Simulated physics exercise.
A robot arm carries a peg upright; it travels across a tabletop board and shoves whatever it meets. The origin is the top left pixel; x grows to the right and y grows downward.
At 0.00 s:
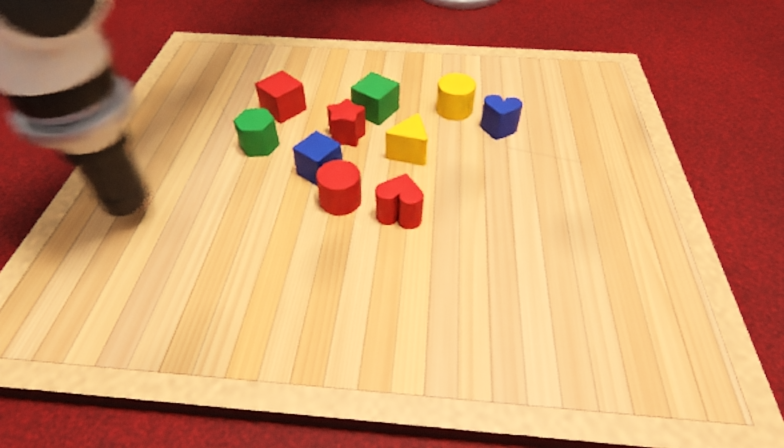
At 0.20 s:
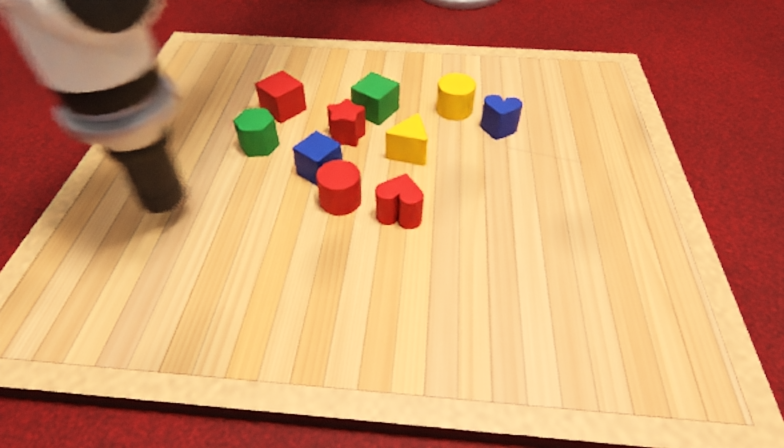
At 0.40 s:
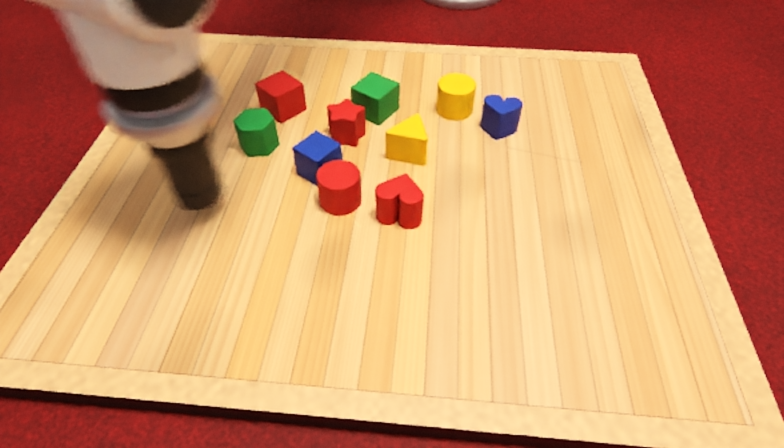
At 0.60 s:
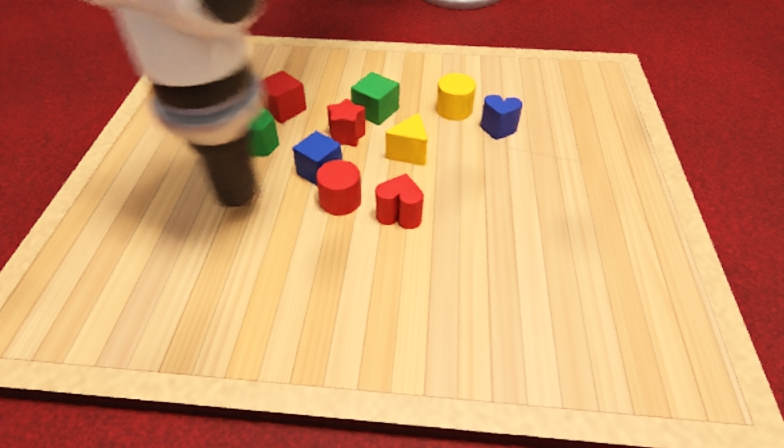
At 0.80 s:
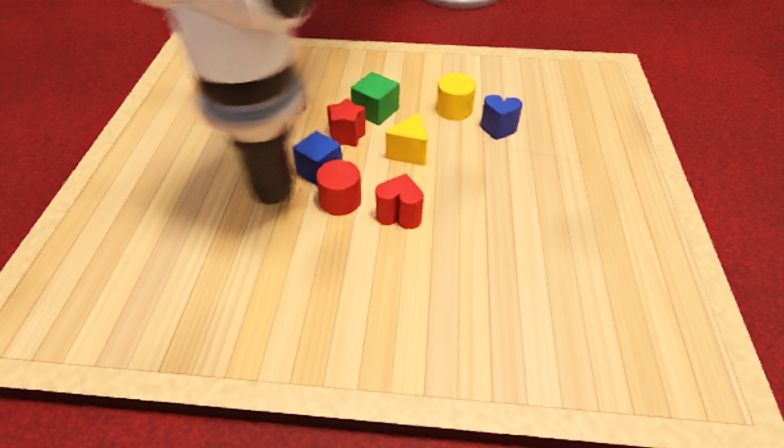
A robotic arm glides right across a wooden board, leaving the scattered colored blocks unmoved.
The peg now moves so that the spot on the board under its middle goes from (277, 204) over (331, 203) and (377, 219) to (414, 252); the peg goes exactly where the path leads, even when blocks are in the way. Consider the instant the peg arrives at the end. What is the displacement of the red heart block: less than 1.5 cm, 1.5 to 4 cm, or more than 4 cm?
It will fall in the top band, over 4 cm.
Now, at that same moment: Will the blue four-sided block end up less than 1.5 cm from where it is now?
Yes, I think so.
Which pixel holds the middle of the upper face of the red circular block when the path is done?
Its top centre lands on (405, 168).
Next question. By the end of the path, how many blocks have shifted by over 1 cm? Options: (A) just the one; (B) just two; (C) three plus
I choose B.
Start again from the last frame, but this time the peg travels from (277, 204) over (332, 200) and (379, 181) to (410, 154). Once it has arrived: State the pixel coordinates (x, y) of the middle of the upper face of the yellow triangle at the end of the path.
Somewhere near (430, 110).
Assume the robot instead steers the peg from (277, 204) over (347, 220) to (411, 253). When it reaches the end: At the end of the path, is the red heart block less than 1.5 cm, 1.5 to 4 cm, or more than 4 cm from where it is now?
Goes 1.5 to 4 cm.
On the path given first. One third of the way, peg (330, 188); red circular block (373, 171); red heart block (404, 190).
Two thirds of the way, peg (377, 205); red circular block (405, 168); red heart block (425, 198).
At the end, peg (414, 238); blue four-sided block not moved; red circular block (405, 168); red heart block (452, 210), turned 80° anticlockwise.
